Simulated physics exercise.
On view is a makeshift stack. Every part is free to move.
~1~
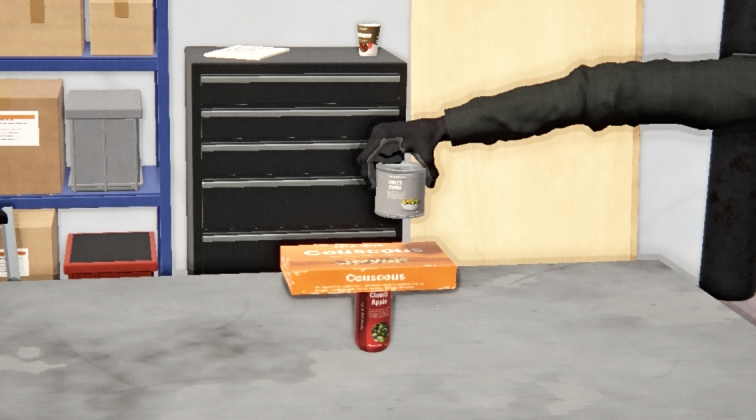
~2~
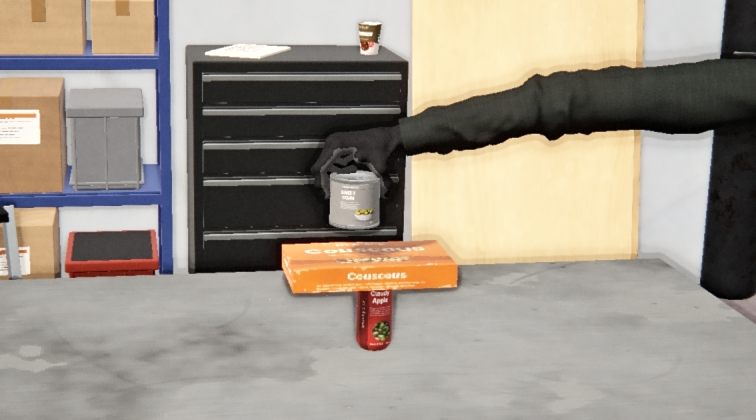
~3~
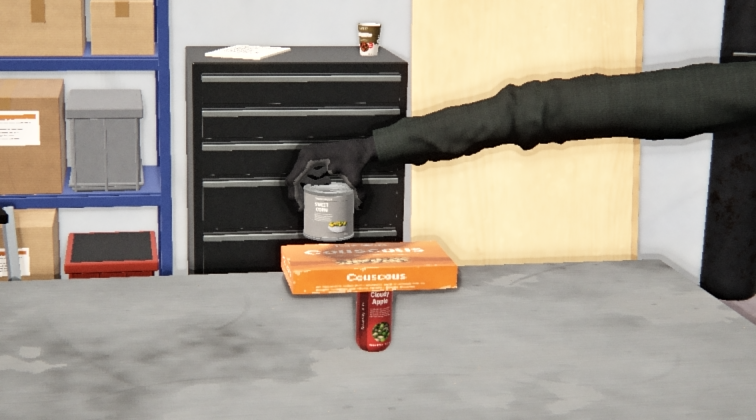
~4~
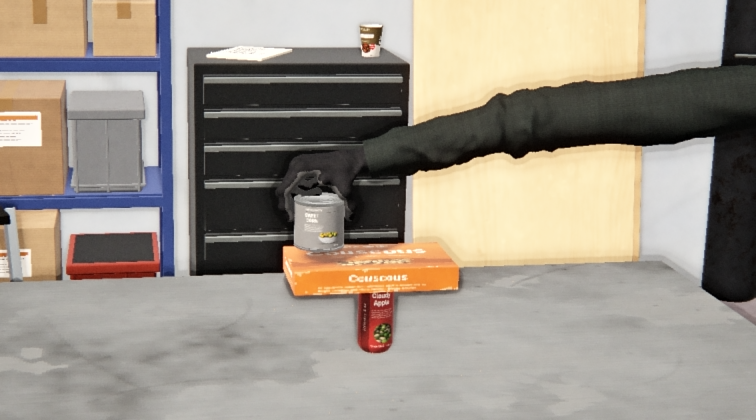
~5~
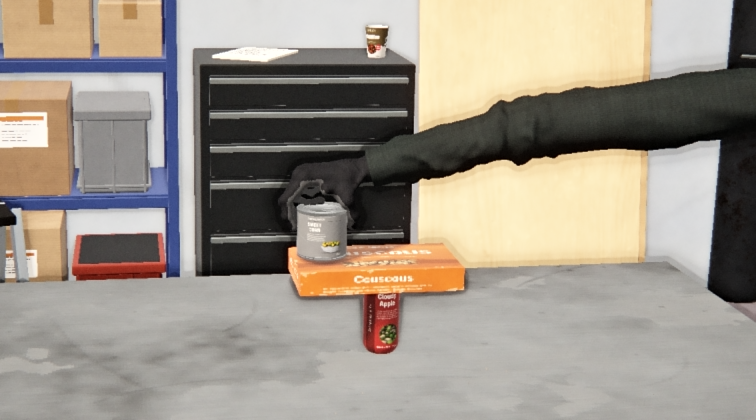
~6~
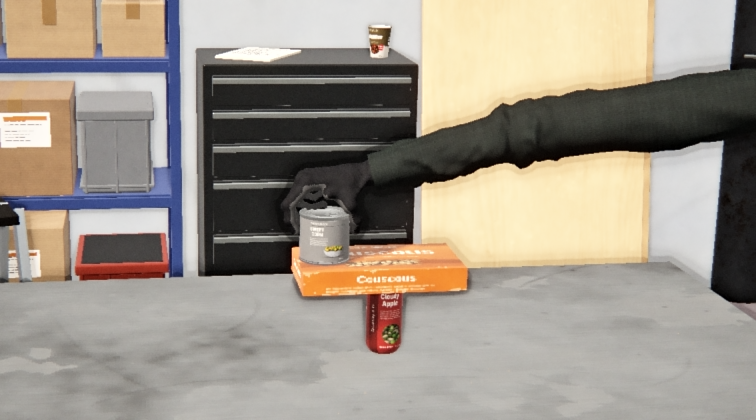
A black-gloved hand moves a grey tin left and lowers it onto an orange packet.
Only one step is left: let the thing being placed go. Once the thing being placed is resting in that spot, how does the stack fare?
The stack does not stay upright.
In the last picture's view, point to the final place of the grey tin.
I'd point to roughly (213, 335).
Then, 0.30 s later than the last frame, grey tin now fallen; orange packet tilted by 46°.
Then, 0.50 s later than the last frame, orange packet tilted by 73°.
Then, 0.80 s later than the last frame, orange packet tilted by 61°.
Then, 1.00 s later than the last frame, orange packet now fallen; red can on its side.
When it is over, fallen, grey tin, orange packet and red can. End places, in pixels of the last picture, grey tin near (213, 336). The stack loses its balance.
